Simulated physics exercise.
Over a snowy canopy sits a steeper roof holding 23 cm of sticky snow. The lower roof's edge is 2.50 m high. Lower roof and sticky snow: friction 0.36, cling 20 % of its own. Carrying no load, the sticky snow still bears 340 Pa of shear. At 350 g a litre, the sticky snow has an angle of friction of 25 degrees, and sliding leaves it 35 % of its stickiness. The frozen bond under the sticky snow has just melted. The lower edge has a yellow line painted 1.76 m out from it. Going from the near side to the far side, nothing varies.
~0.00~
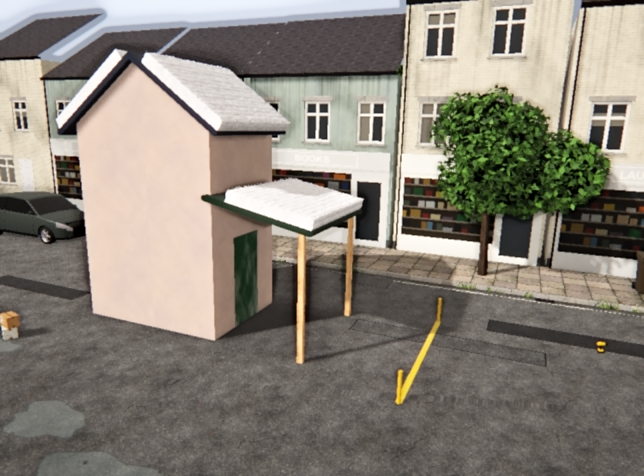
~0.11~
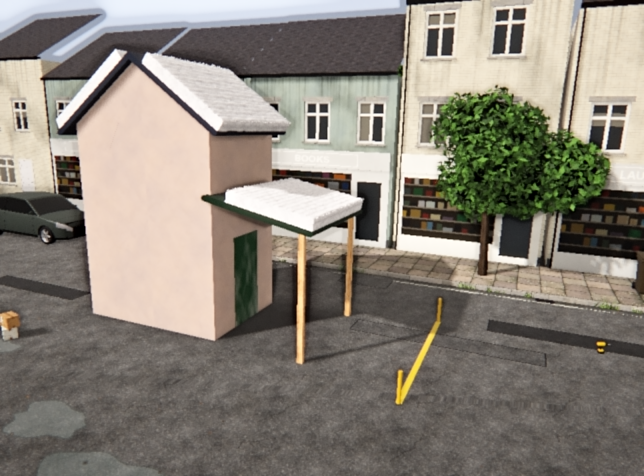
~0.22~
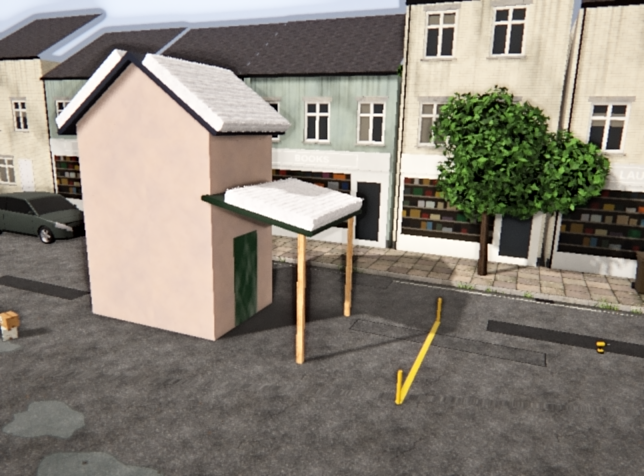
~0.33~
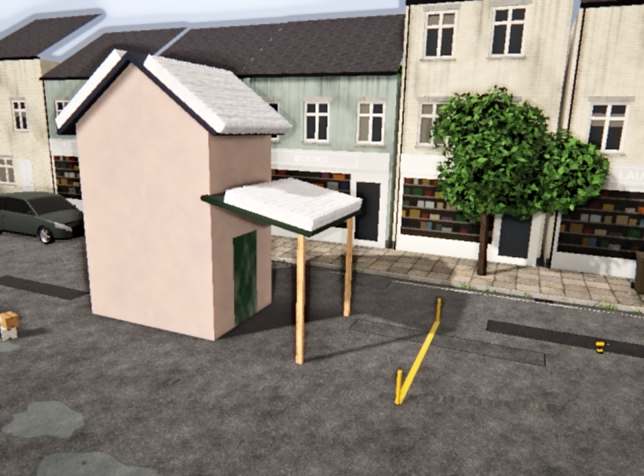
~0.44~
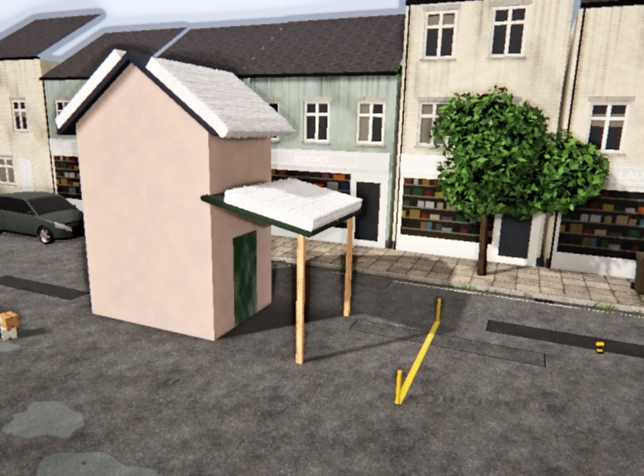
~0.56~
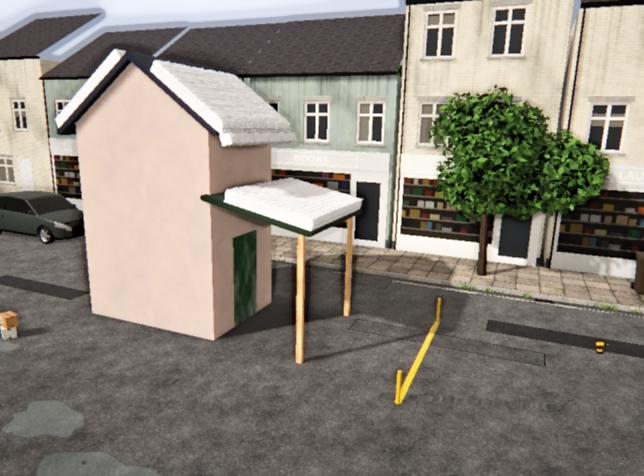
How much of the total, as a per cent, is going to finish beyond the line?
I would expect close to 9 percent of the snow beyond the line.
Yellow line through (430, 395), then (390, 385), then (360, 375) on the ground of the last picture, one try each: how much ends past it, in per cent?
4 %, 14 %, 25 %.
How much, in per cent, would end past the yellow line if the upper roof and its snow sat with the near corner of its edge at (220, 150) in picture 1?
It would be near 1 %.
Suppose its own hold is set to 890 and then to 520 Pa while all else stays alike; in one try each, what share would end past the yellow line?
First 0 %, second 1 %.
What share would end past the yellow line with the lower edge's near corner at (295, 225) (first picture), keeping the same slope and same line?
It would come to roughly 12 percent.
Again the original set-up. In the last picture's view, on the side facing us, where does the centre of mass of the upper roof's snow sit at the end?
About (311, 269).
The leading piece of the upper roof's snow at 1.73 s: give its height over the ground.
Roughly 2.8 m.
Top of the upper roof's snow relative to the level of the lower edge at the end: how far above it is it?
0.7 m, give or take.
After 1.09 s, none is below the lower edge and 0 % is past the line.
After 1.73 s, none is below the lower edge and 0 % is past the line.
After 2.36 s, 23 % is below the lower edge and 0 % is past the line.
After 3.00 s, 47 % is below the lower edge and 7 % is past the line.
After 4.00 s, 48 % is below the lower edge and 9 % is past the line.
